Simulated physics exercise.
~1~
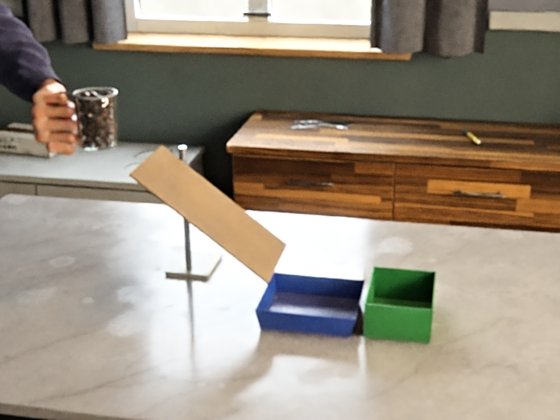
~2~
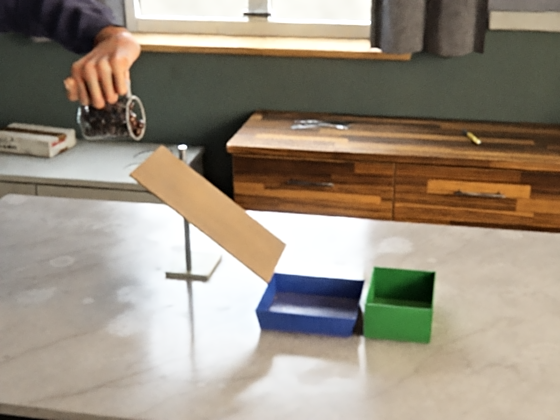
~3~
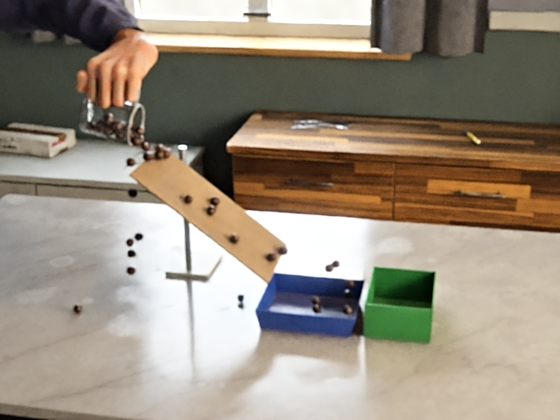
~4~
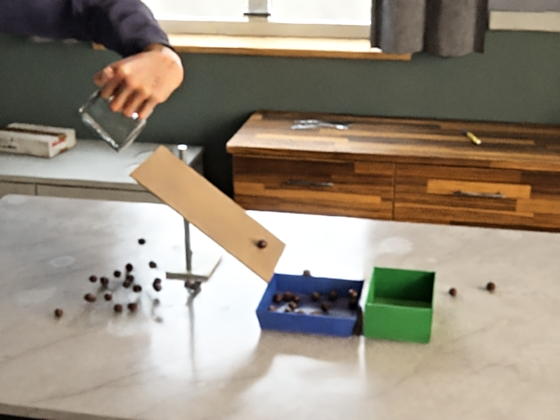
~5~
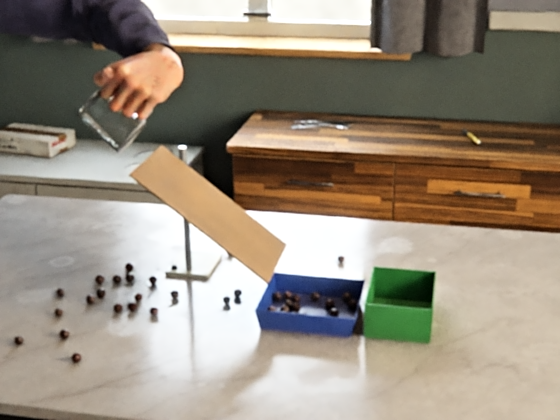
A hand tips dark balls down a sloped board, filling a blue tin and scattering others.
